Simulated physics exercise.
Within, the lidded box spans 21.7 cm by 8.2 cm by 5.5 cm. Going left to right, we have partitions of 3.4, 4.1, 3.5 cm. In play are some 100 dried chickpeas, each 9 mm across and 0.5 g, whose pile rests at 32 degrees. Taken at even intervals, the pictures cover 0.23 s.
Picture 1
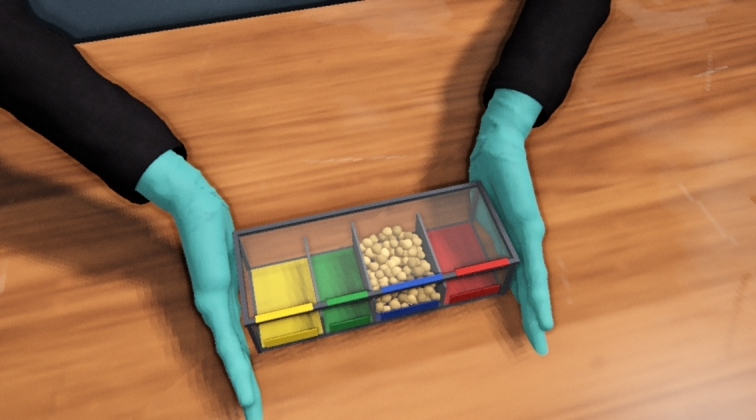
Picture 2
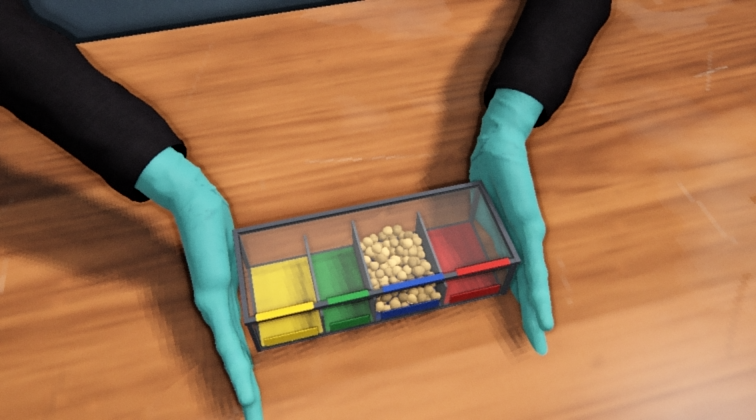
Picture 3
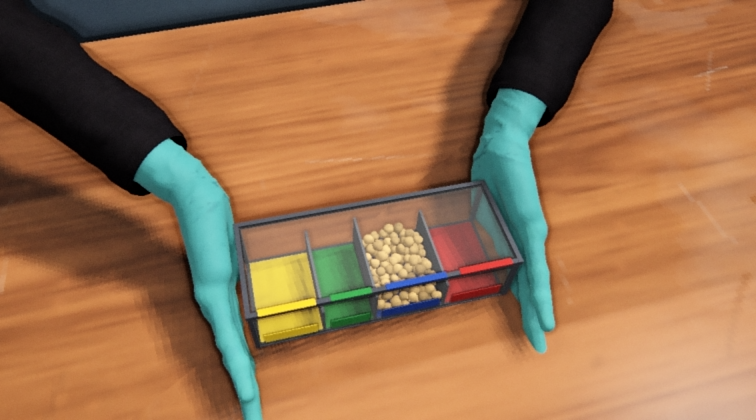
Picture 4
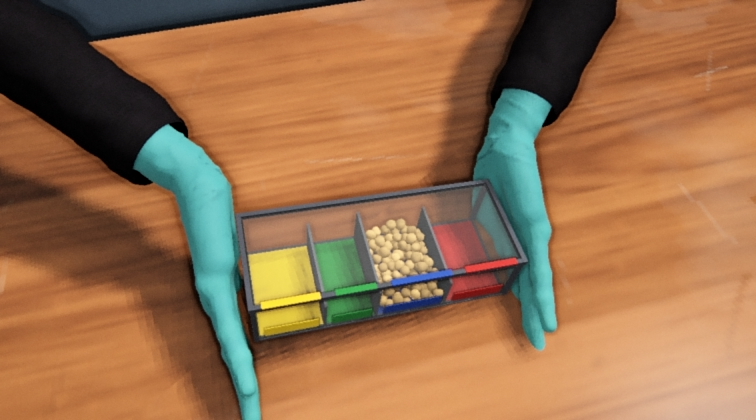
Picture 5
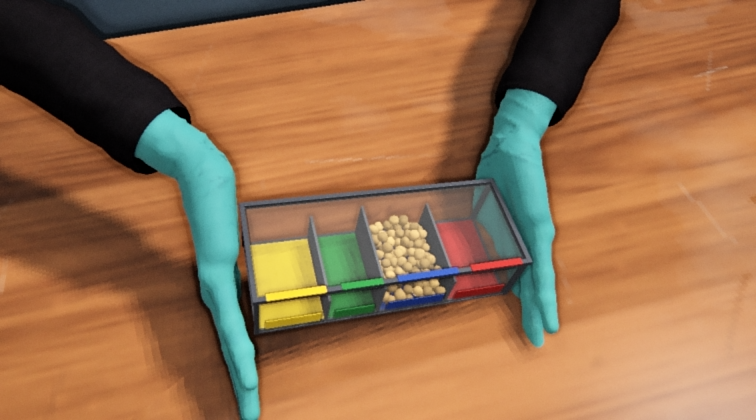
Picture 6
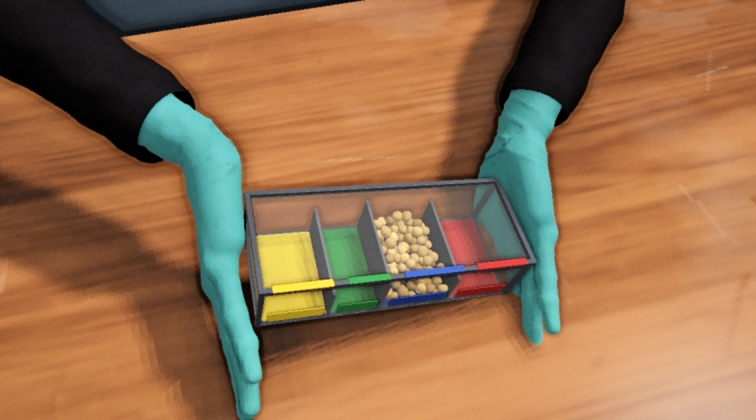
The clip shows two teal-gloved hands holding a clear box with yellow, green, blue and red sections on a wooden table, then gradually tilting it slightly, raising its left side, while small round beige pieces stay in the blue section.
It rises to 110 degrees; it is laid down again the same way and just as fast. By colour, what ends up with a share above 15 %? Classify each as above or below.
Classification: Red above, blue above, green below, yellow below.
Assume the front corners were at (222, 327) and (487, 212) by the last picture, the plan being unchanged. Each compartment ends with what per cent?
Each compartment ends like this: Red 0 per cent, blue 60 per cent, green 15 per cent, yellow 30 per cent.
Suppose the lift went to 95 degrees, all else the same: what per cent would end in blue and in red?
Blue 55 %; red 45 %.
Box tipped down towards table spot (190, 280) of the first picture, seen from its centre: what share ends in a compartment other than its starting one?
Some 25 per cent.
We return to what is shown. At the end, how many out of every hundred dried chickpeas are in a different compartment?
Somewhere around 75 percent.
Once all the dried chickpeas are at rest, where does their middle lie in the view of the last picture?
Near (467, 272).
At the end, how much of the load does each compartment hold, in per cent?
Red: 75%; blue: 25%; green: 0%; yellow: 0%.
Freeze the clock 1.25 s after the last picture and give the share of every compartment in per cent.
Per cent by colour: Red 30; blue 70; green 0; yellow 0.
Then, 1.25 s after the last picture, tilt 110 degrees; red 30 %, blue 70 %.
Then, 2.08 s after the last picture, tilt 50 degrees; red 70 %, blue 30 %.
Then, 2.92 s after the last picture, tilt 0 degrees; red 75 %, blue 25 %.
In the end, red 75 %, blue 25 %, green 0 %, yellow 0 %.
